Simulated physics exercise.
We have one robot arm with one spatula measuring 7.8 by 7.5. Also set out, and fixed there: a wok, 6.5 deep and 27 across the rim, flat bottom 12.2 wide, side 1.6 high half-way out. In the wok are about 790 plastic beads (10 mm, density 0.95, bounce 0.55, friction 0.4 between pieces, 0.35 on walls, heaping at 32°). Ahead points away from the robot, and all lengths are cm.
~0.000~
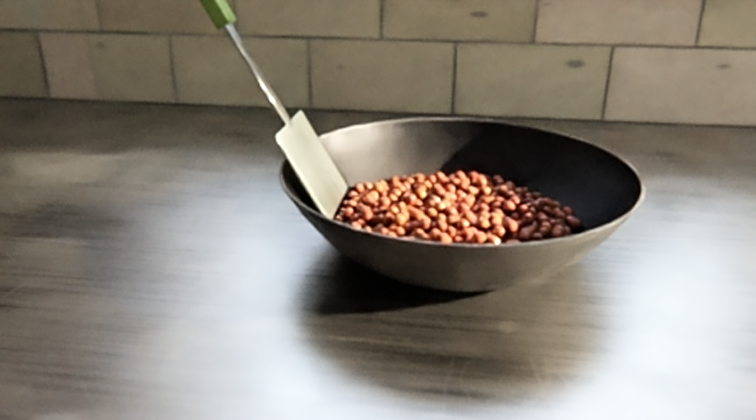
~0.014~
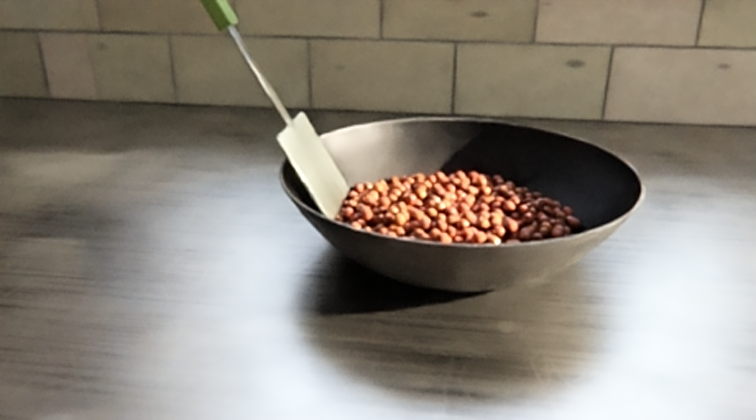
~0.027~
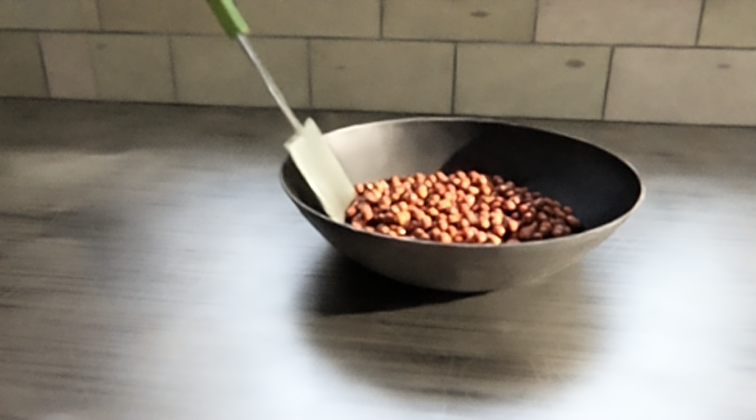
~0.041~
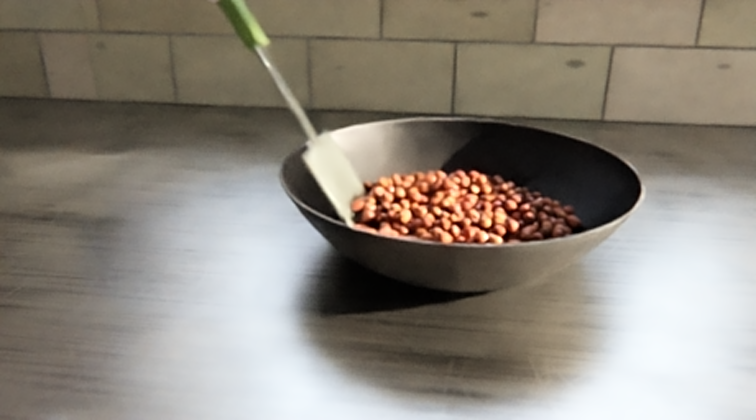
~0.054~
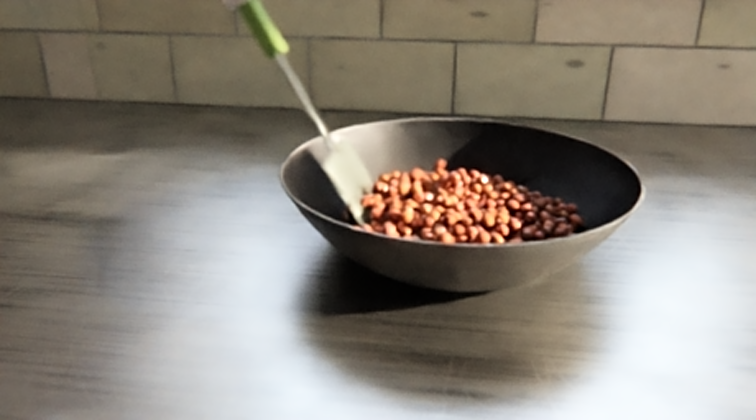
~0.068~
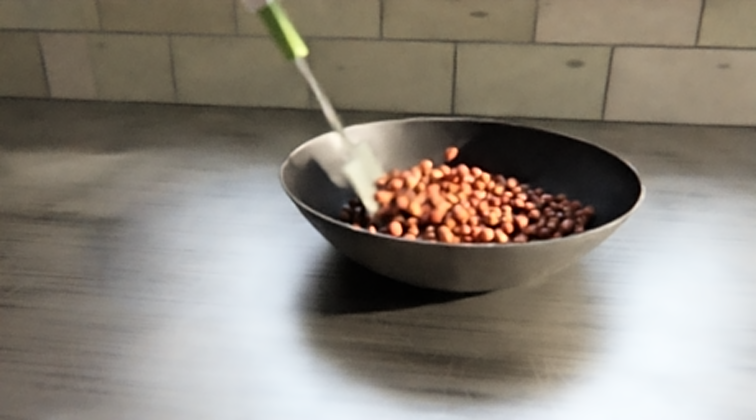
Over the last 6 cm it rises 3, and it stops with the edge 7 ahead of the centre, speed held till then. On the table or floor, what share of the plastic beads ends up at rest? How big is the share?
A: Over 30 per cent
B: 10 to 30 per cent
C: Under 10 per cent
B, 10 to 30 per cent.
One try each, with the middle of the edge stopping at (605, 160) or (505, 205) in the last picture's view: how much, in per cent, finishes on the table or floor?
Estimates, in order: 35 % and 5 %.
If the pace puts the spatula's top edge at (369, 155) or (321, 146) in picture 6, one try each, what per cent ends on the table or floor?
That comes to some 20 and some 0 percent, in that order.
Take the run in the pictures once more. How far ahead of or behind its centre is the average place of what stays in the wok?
Roughly 3.0 cm ahead of the centre.
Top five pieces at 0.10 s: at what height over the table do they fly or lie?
About 7 cm.
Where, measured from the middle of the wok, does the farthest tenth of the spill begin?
I'd put it at about 55 centimetres.
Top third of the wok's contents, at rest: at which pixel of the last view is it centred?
Centre: Roughly (547, 216).
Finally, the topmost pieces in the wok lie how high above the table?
About 6.0 cm above the table.
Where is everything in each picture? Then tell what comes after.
The spatula top edge at (288, 123), sloping 60°; upper third of the load around (450, 213), from x 335 to 575, top at y 175; 786 in the wok, in the first frame.
The spatula top edge at (290, 124), sloping 60°; upper third of the load around (450, 213), from x 335 to 575, top at y 175, in the second frame.
The spatula top edge at (299, 132), sloping 60°; upper third of the load around (451, 213), from x 340 to 575, top at y 175, in the third frame.
The spatula top edge at (317, 143), sloping 60°; upper third of the load around (448, 211), from x 345 to 575, top at y 175, in the fourth frame.
The spatula top edge at (335, 150), sloping 60°; upper third of the load around (449, 211), from x 340 to 580, top at y 165, in the fifth frame.
The spatula top edge at (354, 154), sloping 60°; upper third of the load around (453, 208), from x 340 to 590, top at y 155; 786 in the wok, in the sixth frame.
After 0.10 s, sloping 60°, highest piece 7 above the table; 786 in the wok.
After 0.13 s, sloping 60°, highest piece 10 above the table; 786 in the wok.
After 0.35 s, sloping 60°, highest piece 12 above the table; 655 in the wok, 56 on the table or floor, 75 on the blade or in flight.
After 1.40 s, sloping 60°, highest piece 6 above the table; 655 in the wok, 131 on the table or floor.
In the end, 655 in the wok, 131 on the table or floor. That is 17 % on the table or floor.
